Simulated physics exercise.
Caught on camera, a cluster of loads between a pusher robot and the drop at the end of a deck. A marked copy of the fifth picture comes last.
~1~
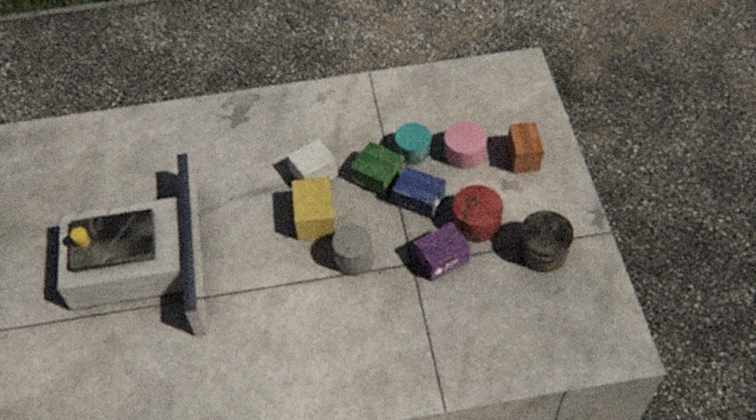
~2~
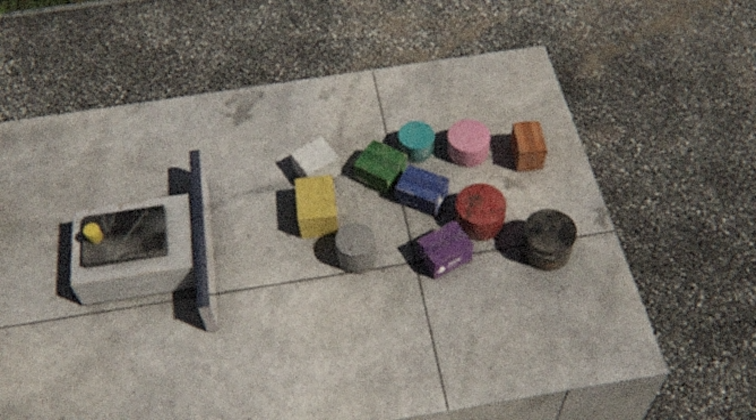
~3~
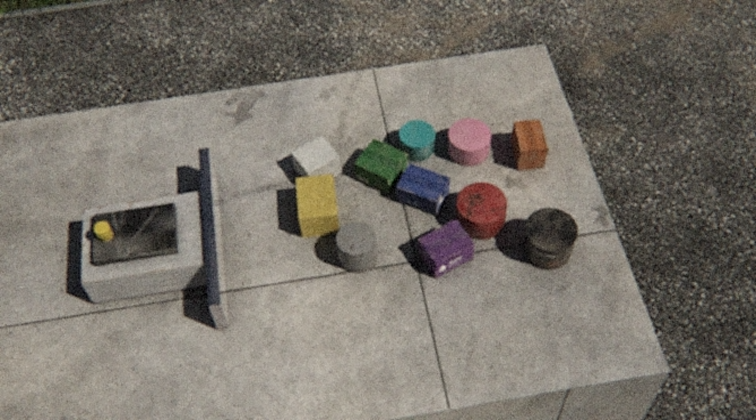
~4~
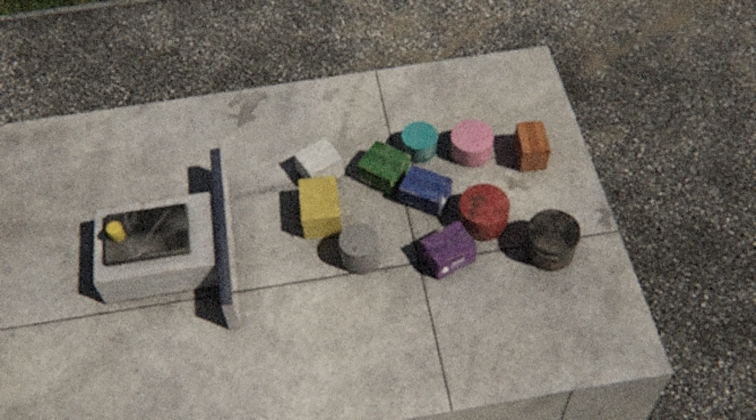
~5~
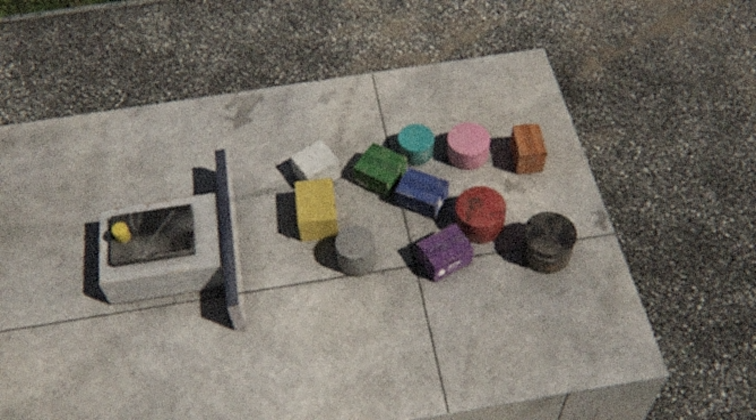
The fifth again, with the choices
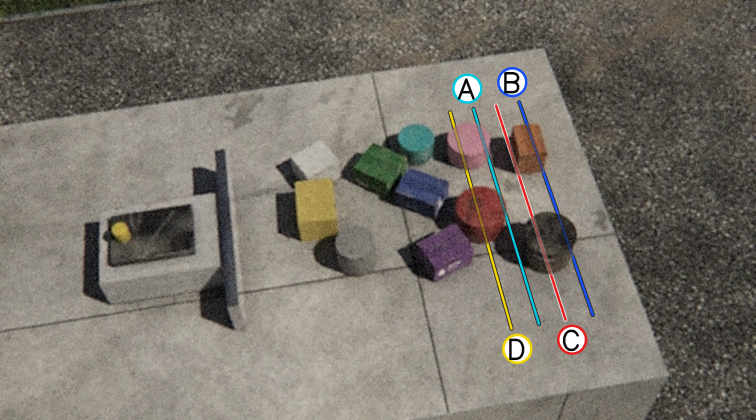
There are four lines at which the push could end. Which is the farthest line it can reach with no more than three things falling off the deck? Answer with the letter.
Up to line C.
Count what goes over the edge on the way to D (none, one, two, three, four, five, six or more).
By then, none.
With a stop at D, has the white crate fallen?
No.
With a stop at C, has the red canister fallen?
No.
On the marked copy, A at (503, 207); B at (553, 200); C at (528, 204); D at (478, 211).
Taking C. A third of the way, robot (270, 216); turquoise pail (420, 143); white crate (352, 163).
Two thirds of the way, robot (380, 199); orange box (547, 150); pink canister (524, 130).
When it is over, robot (464, 186); orange box over the edge; pink canister over the edge; two fallen.
As for the rest, A is within the limit but short; B drops seven; D is within the limit but short.
